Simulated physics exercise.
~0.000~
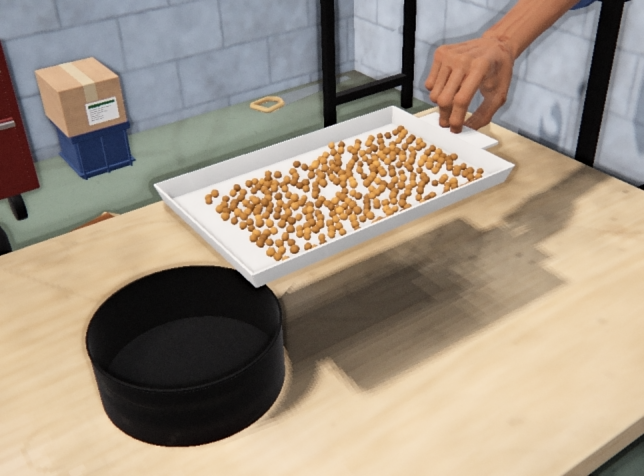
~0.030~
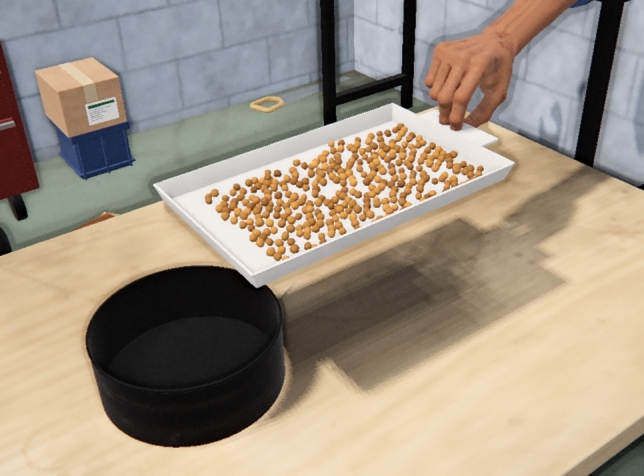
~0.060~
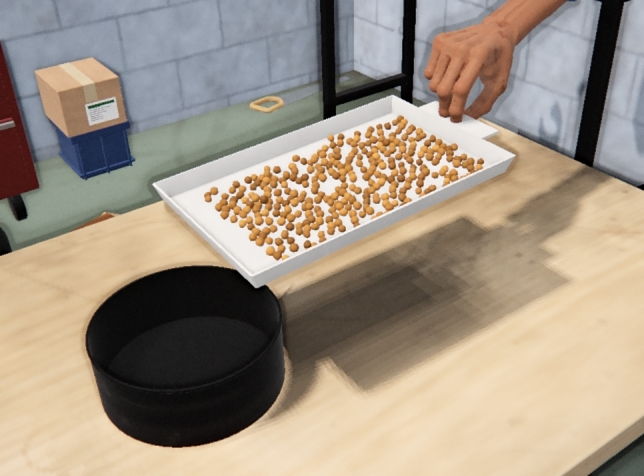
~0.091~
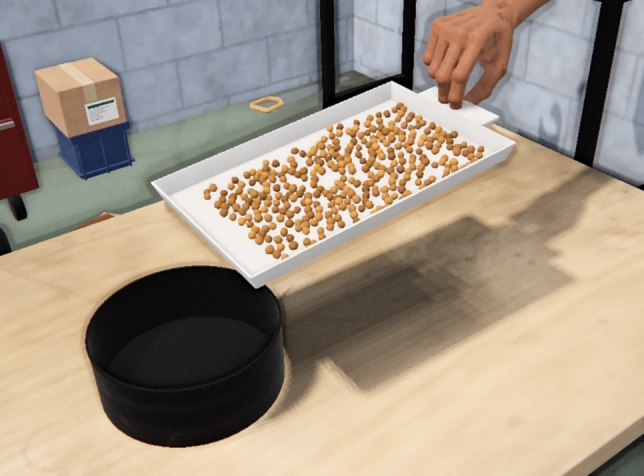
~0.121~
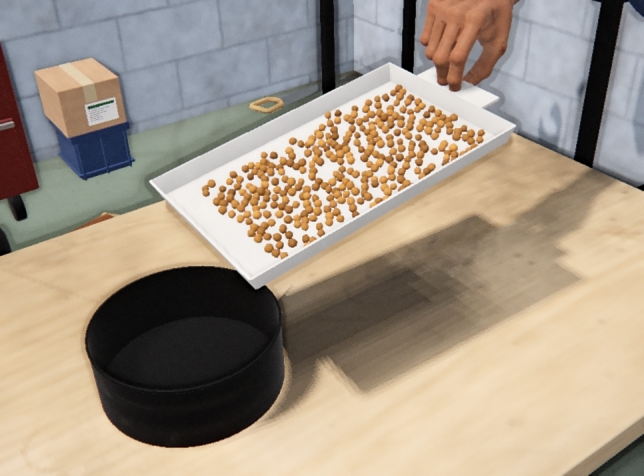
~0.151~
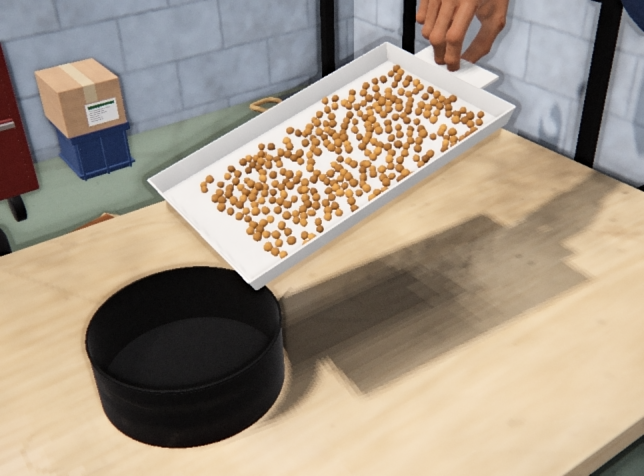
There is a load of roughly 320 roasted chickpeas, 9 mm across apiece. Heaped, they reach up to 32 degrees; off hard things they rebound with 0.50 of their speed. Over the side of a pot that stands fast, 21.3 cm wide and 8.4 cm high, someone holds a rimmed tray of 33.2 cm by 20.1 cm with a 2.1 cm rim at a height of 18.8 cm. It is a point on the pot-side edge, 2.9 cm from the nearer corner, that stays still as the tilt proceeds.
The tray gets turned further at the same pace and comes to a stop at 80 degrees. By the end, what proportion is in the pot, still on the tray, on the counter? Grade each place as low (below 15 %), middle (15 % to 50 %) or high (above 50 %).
Pot - middle; tray - low; counter - high.
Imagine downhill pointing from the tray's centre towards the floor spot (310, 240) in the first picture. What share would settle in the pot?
The share would be about 0 percent.
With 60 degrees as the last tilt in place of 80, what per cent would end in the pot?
In that case it comes to about 15 in a hundred.
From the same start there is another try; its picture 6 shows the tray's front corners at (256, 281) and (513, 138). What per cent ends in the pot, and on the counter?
Pot 0, counter 95.
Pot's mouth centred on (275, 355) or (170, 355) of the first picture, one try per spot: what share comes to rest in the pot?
About 35 and 75 per cent.
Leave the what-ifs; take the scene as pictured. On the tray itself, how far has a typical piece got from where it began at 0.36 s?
Displacement on the tray: About 2 cm.
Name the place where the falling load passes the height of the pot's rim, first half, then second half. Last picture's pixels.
The first half passes near (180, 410) and the second half near (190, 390).
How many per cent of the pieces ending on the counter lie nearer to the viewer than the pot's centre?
Roughly 100 per cent.
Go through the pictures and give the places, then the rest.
In the first frame, tray tilt 0 degrees, front corners at (255, 269) and (505, 165); middle of the pieces at (344, 185); pot at (185, 321).
In the second frame, tray tilt 1 degrees, front corners at (255, 269) and (506, 162); middle of the pieces at (344, 183).
In the third frame, tray tilt 2 degrees, front corners at (254, 269) and (506, 155); middle of the pieces at (343, 179).
In the fourth frame, tray tilt 6 degrees, front corners at (253, 271) and (506, 142), lowest corner left front; middle of the pieces at (342, 171).
In the fifth frame, tray tilt 10 degrees, front corners at (252, 272) and (507, 126), lowest corner left front; middle of the pieces at (341, 162).
In the sixth frame, tray tilt 15 degrees, front corners at (251, 275) and (506, 107), lowest corner left front; middle of the pieces at (339, 151); pot at (185, 322). Its pace works out near 160 degrees a second.
After 0.36 s, tilt 48 degrees; the tray holds 100 %, the pot 0 %.
Then, at 0.50 s, tilt 70 degrees; the tray holds 100 %, the pot 0 %.
After 0.77 s, tilt 80 degrees; the tray holds 20 %, the pot 15 %.
By 1.7 s all is still; pot 25 %, tray 5 %, counter 65 %.
